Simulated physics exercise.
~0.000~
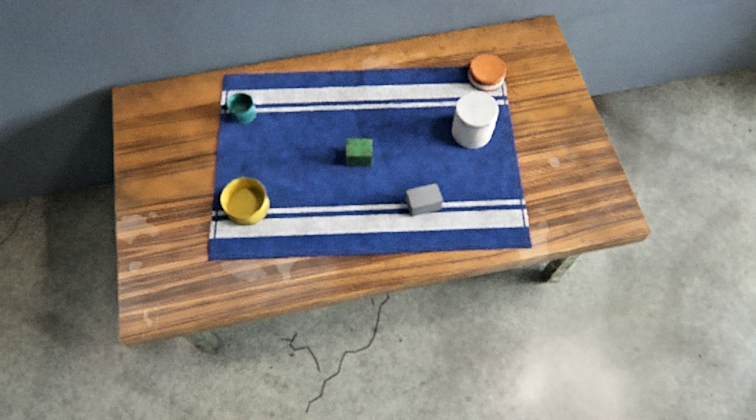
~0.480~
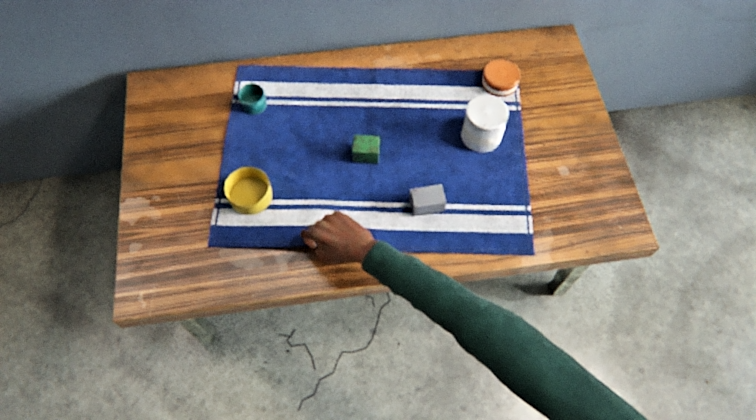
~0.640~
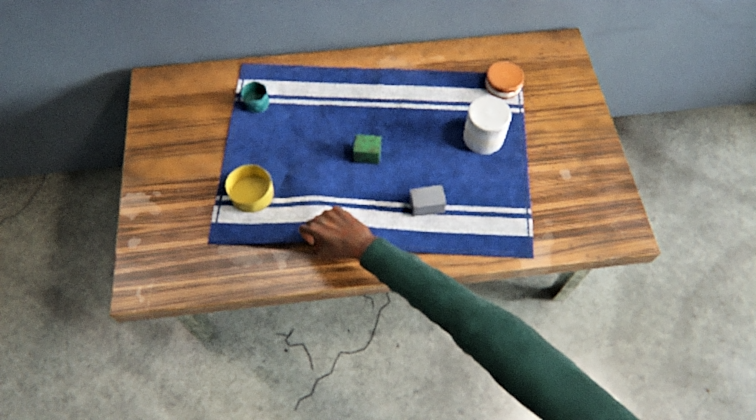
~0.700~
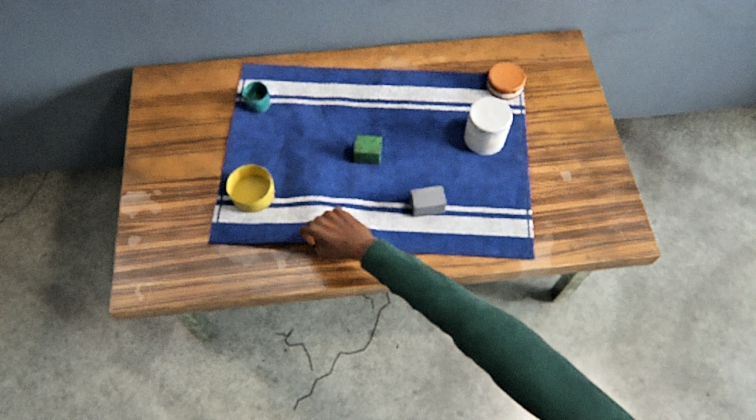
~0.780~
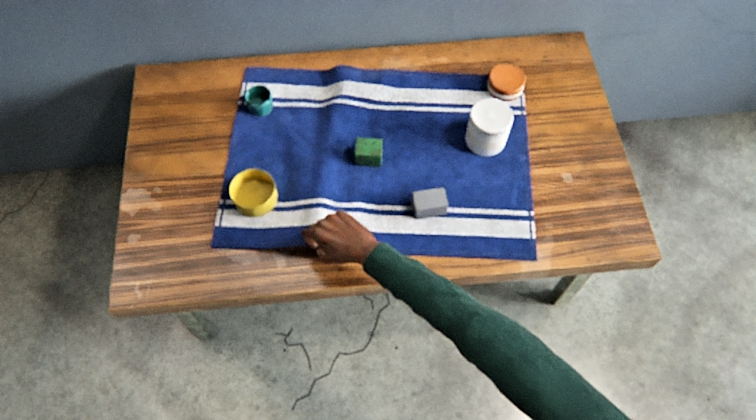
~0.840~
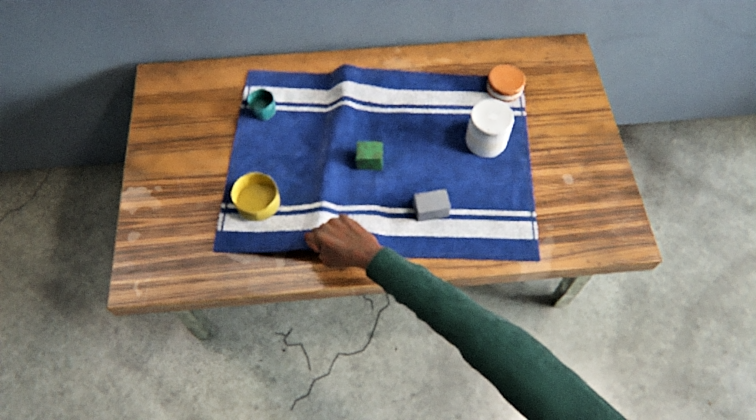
The clip shows a blue and white cloth under small containers and blocks on a wooden table; a hand reaches in, grips the near hem and shifts it slightly, wrinkling the cloth and moving some objects a little toward the camera.
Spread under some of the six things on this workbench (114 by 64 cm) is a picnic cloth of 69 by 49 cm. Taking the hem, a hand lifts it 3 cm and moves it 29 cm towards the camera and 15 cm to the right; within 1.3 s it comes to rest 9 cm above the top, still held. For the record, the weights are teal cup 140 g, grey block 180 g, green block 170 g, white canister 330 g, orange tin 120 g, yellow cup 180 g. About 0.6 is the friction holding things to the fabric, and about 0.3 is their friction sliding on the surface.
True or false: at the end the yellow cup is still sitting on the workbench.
False.
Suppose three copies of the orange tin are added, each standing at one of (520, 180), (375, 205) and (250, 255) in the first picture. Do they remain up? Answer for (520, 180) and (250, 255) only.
Log, listed order - kept / lost.
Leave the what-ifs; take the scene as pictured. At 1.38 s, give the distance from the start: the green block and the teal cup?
I'd put the green block at some 15 centimetres and the teal cup at some 20 centimetres.
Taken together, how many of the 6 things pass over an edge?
All told, 2.
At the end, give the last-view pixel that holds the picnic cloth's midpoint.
I'd say it sits around (384, 261) in the last picture.
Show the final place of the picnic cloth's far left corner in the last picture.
That corner ends up near pixel (235, 227) in the last view.
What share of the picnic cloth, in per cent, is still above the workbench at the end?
Share within the edges: Approx. 65 %.
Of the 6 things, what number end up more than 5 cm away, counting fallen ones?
The total comes out at 6.
By 1.1 s, 100 % of the picnic cloth is still over the top; yellow cup 12 cm off its start, teal cup 11 cm off its start, green block 8 cm off its start.
By 1.4 s, 90 % of the picnic cloth is still over the top; yellow cup 24 cm off its start, teal cup 22 cm off its start, green block 17 cm off its start.
By 1.6 s, 75 % of the picnic cloth is still over the top; yellow cup 36 cm off its start at (328, 336), teal cup 34 cm off its start at (295, 211), green block 26 cm off its start at (381, 250).
By 1.9 s, 65 % of the picnic cloth is still over the top; yellow cup over the edge, teal cup 42 cm off its start, green block 30 cm off its start.
By 3.5 s, 65 % of the picnic cloth is still over the top; yellow cup over the edge, teal cup 41 cm off its start at (284, 246), grey block over the edge, green block 31 cm off its start at (383, 272).
